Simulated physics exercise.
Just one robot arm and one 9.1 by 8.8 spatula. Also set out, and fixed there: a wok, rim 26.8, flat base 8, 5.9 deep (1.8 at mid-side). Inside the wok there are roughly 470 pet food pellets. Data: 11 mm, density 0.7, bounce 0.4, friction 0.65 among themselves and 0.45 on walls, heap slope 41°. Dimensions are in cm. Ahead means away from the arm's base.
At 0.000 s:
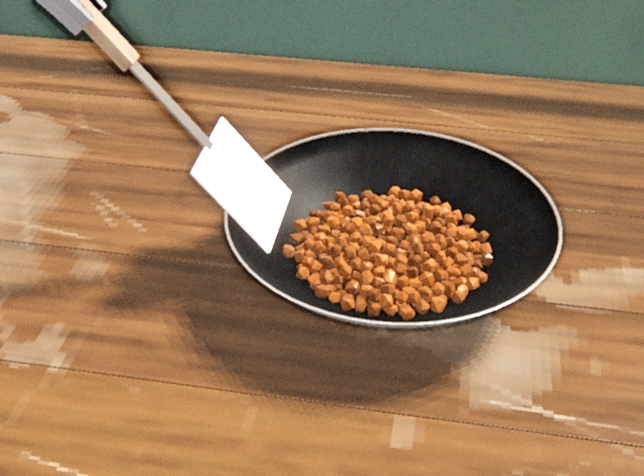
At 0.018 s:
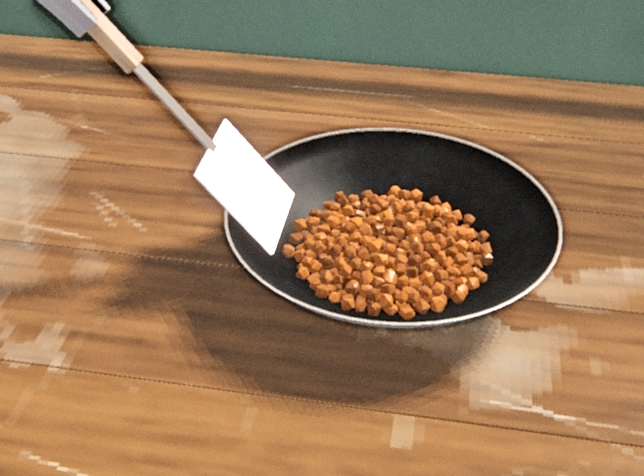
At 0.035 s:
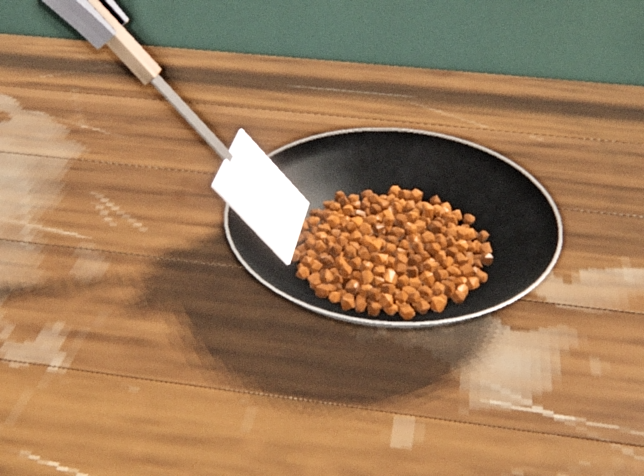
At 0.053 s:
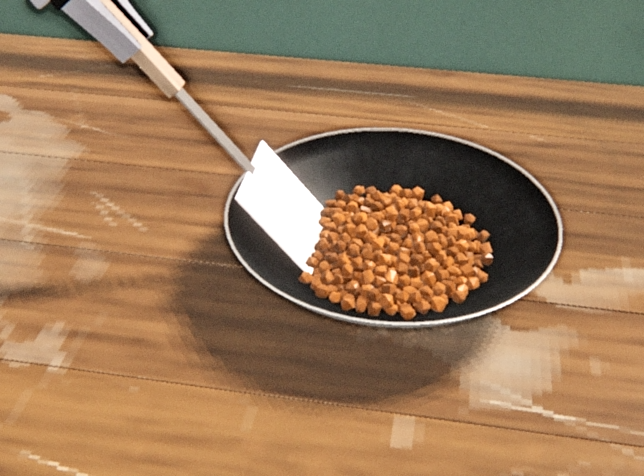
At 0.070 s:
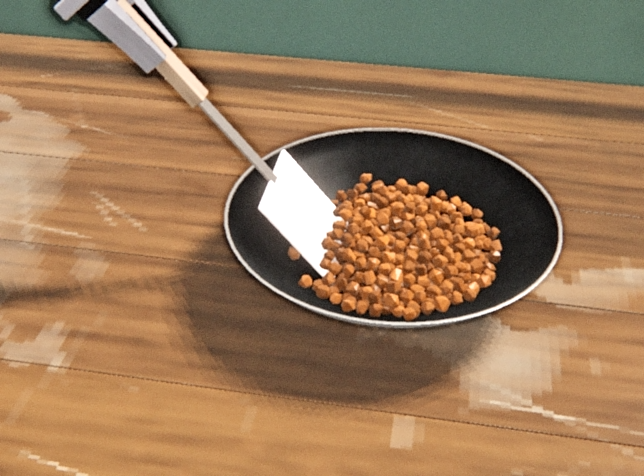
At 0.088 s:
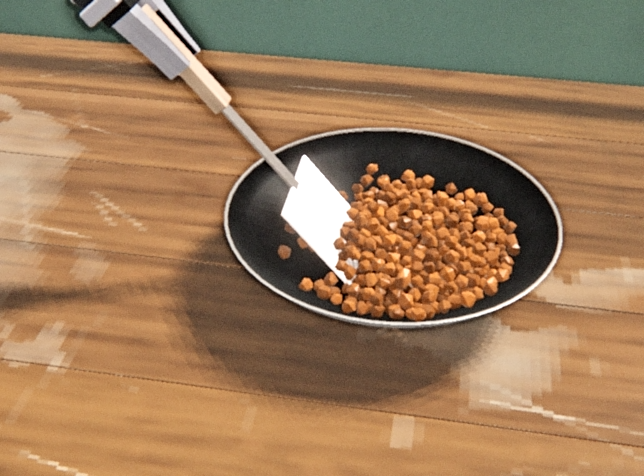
On a wooden tabletop, a robot arm moved a white spatula down and to the right into a black wok, pushing a heap of small orange-brown pellets rightward and leaving a few behind.
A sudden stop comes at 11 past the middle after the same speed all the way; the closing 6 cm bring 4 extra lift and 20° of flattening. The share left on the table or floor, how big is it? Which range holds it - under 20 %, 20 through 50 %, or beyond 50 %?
The range beyond 50 % holds it.
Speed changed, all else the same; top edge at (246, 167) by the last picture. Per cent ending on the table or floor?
Near 45 in a hundred.
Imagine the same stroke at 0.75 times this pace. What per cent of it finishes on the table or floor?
50 %.
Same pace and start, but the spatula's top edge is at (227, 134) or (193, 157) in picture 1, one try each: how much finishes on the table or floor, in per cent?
About 60 and 60 per cent.
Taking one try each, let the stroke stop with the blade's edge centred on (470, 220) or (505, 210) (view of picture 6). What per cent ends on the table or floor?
I'd say roughly 25 per cent, then roughly 45 per cent.
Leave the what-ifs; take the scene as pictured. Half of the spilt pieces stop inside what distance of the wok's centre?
Roughly 38 cm from the middle.
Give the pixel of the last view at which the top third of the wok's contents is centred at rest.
Pixel position: Approx. (467, 253).
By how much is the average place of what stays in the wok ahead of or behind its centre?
The balance point lies close to 3.0 cm ahead.
After 0.13 s, sloping 50°, highest piece 7 above the table; 472 in the wok.
After 0.17 s, sloping 44°, highest piece 9 above the table; 451 in the wok, 21 on the blade or in flight.
After 0.40 s, sloping 30°, highest piece 19 above the table; 191 in the wok, 157 on the table or floor, 124 on the blade or in flight.
After 1.45 s, sloping 30°, highest piece 7 above the table; 281 on the table or floor, 191 in the wok.
At rest, 281 on the table or floor, 191 in the wok. That is 60 % on the table or floor.
